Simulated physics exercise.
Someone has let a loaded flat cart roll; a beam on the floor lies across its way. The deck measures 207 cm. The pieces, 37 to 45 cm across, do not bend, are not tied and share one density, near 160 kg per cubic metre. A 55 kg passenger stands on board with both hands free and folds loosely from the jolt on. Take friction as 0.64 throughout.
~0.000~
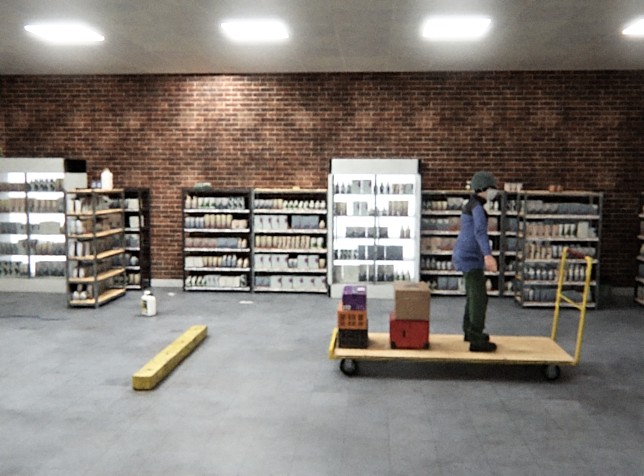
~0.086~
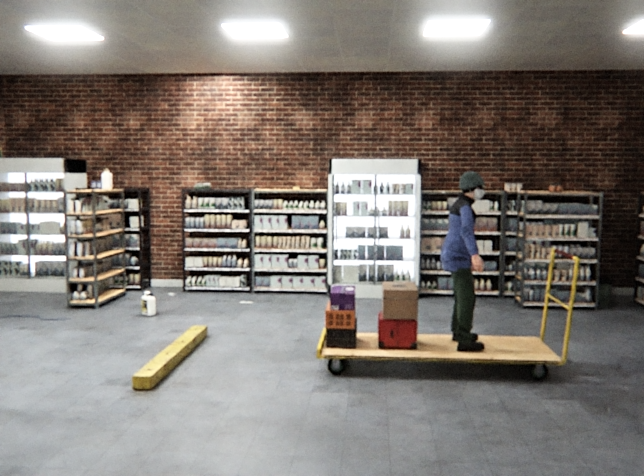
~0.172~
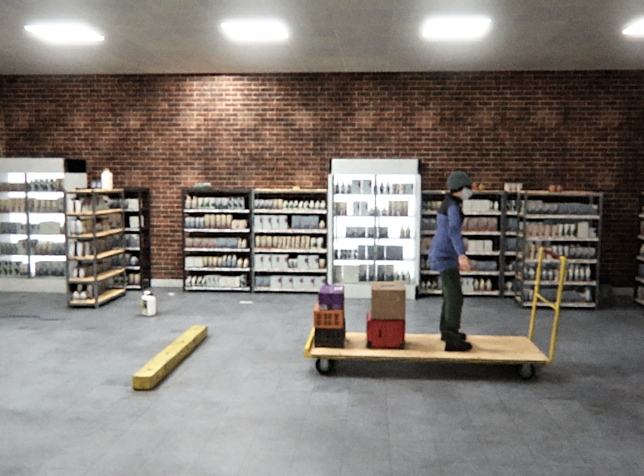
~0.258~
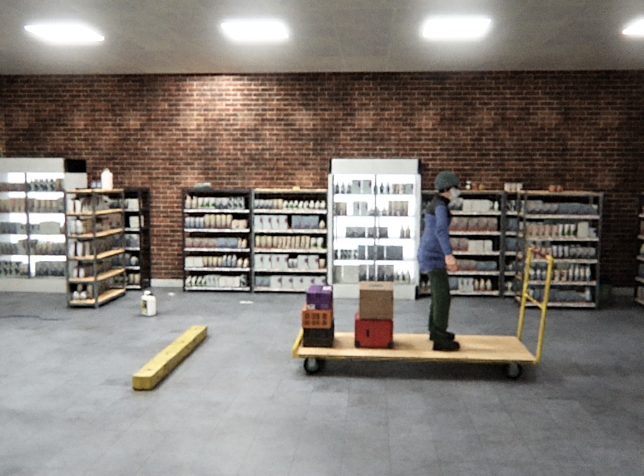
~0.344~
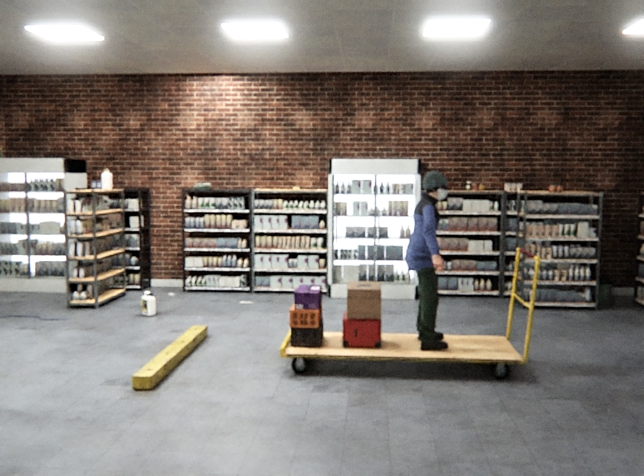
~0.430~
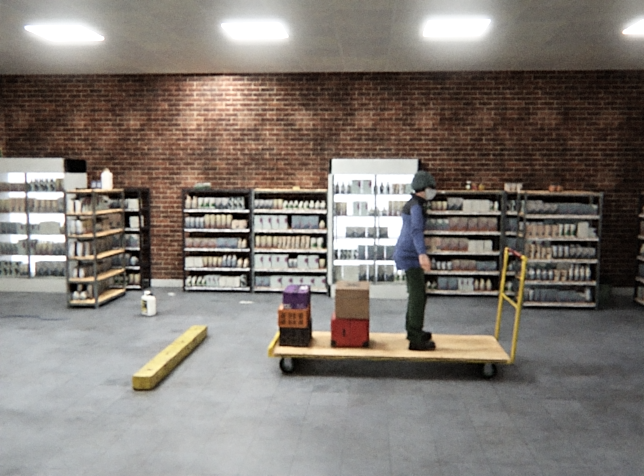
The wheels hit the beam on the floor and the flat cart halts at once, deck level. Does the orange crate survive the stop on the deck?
The orange crate comes off at this speed.
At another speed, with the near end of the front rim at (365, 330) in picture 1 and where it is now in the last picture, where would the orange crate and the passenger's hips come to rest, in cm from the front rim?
In that case orange 50 past, hips 30 behind.
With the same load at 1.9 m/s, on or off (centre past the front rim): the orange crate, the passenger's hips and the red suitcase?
Then orange off, hips on, red on.
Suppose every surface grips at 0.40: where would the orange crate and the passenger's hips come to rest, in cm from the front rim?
In that case orange 30 past, hips 50 behind.
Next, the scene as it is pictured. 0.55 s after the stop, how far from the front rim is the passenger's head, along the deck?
About 120 cm behind the rim.
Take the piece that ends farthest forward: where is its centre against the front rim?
Some 40 cm past it.
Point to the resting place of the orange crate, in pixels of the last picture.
Near (153, 339).
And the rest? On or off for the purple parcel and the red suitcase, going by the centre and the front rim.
Purple off, red on.
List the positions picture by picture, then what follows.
Orange crate (353, 315), purple parcel (355, 298), rim corner (331, 354); 151 cm short of the stop, in the first frame.
Orange crate (341, 314), purple parcel (343, 297), rim corner (318, 354); 140 cm short of the stop, in the second frame.
Orange crate (329, 314), purple parcel (332, 297), rim corner (306, 354); 129 cm short of the stop, in the third frame.
Orange crate (318, 314), purple parcel (320, 297), rim corner (294, 353); 118 cm short of the stop, in the fourth frame.
Orange crate (306, 314), purple parcel (309, 297), rim corner (282, 353); 108 cm short of the stop, in the fifth frame.
Orange crate (295, 313), purple parcel (297, 297), rim corner (270, 353); 97 cm short of the stop. Speed about 1.3 m/s, in the sixth frame.
Impact comes at 1.20 s.
After 1.75 s the orange crate is 0 cm behind the rim, tilted 55°, near (174, 309) in the last picture's view.
After 2.20 s the orange crate is 21 cm past the rim, tilted 120°, near (153, 339) in the last picture's view.
Final state at 4.8 s, past the rim, orange crate and purple parcel; behind it, black crate, red suitcase, brown toolbox and the passenger's hips.
